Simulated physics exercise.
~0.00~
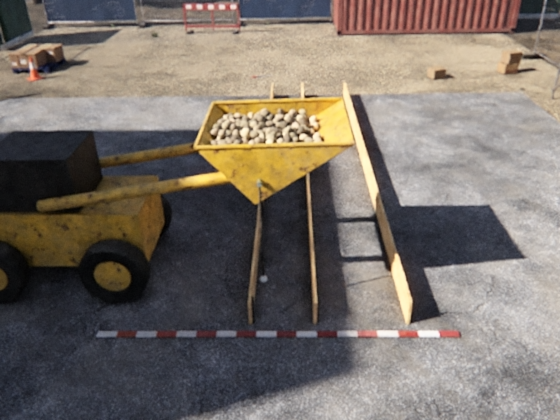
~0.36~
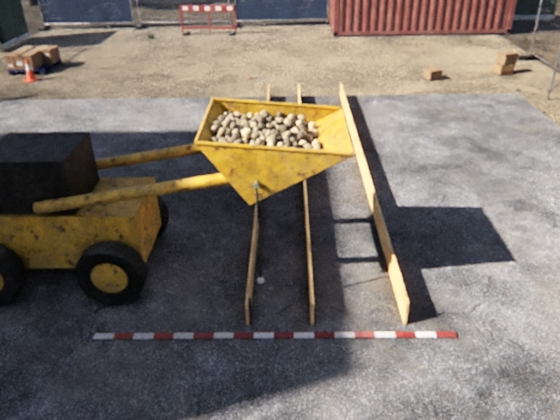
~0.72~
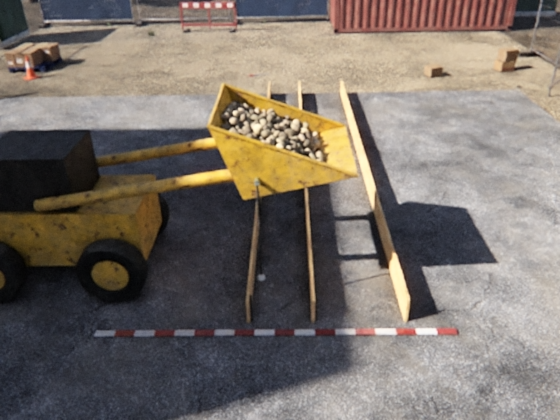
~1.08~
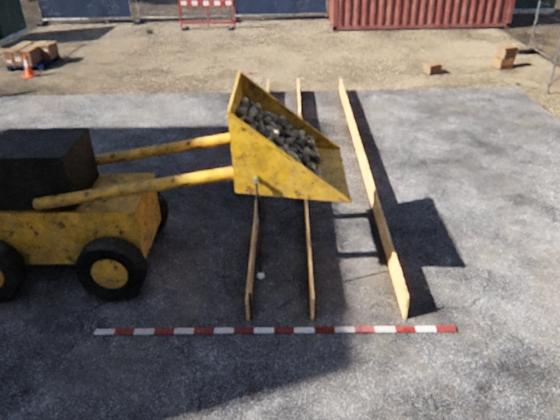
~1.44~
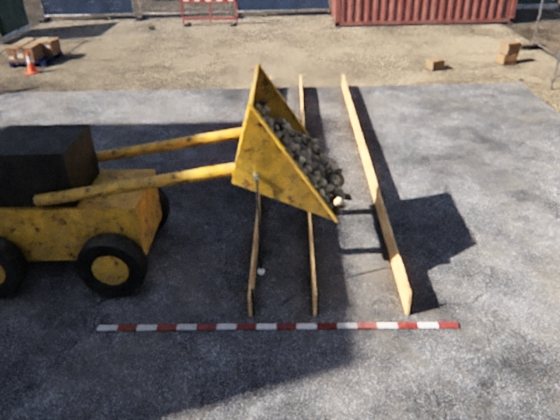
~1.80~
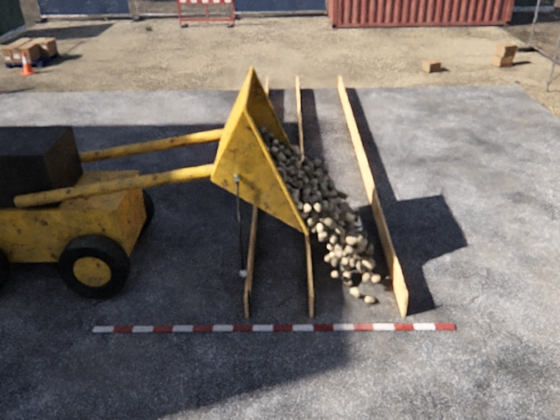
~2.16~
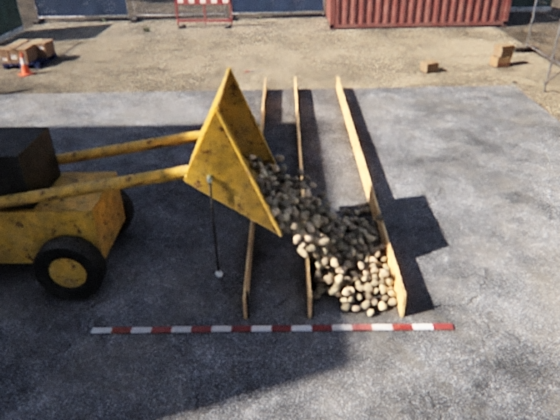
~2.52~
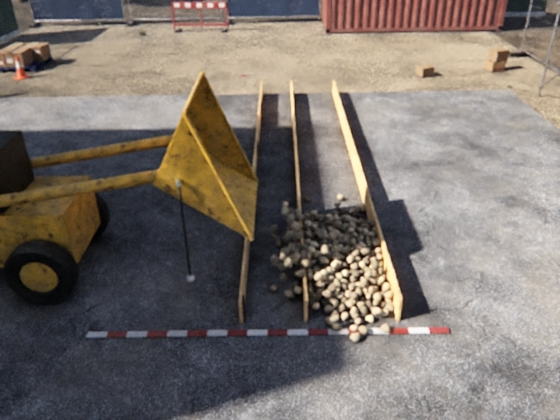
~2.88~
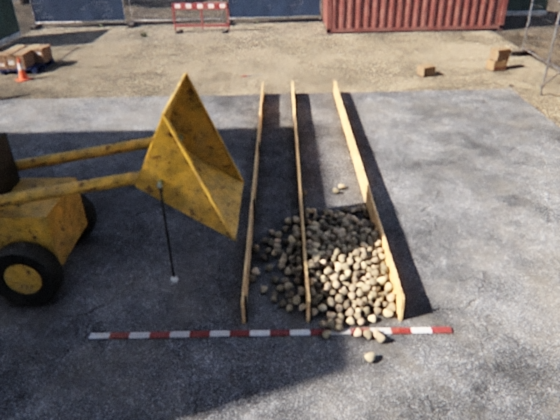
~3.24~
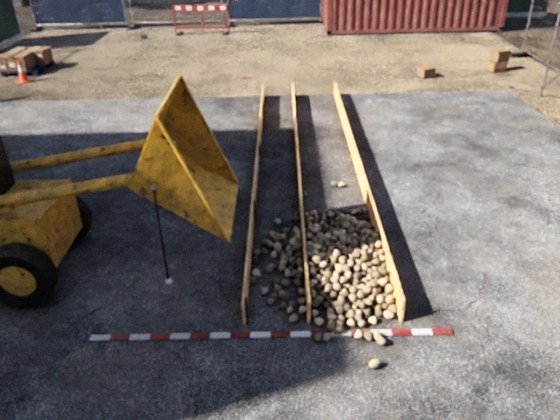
A yellow loader with a dark block on its body stands at the left of a grey paved yard, seen from above, its two arms holding a skip full of pale rounded stones. Three upright wooden boards run away from the viewer beneath and beyond it, behind a red-and-white striped staff, with a red container in the background. The skip tips steadily to the right, and the stones pour over its lip. As they spill, the loader backs away left. The stones settle mostly between the middle and right boards, with fewer in the left bay and a few strays near the staff, leaving the skip empty.
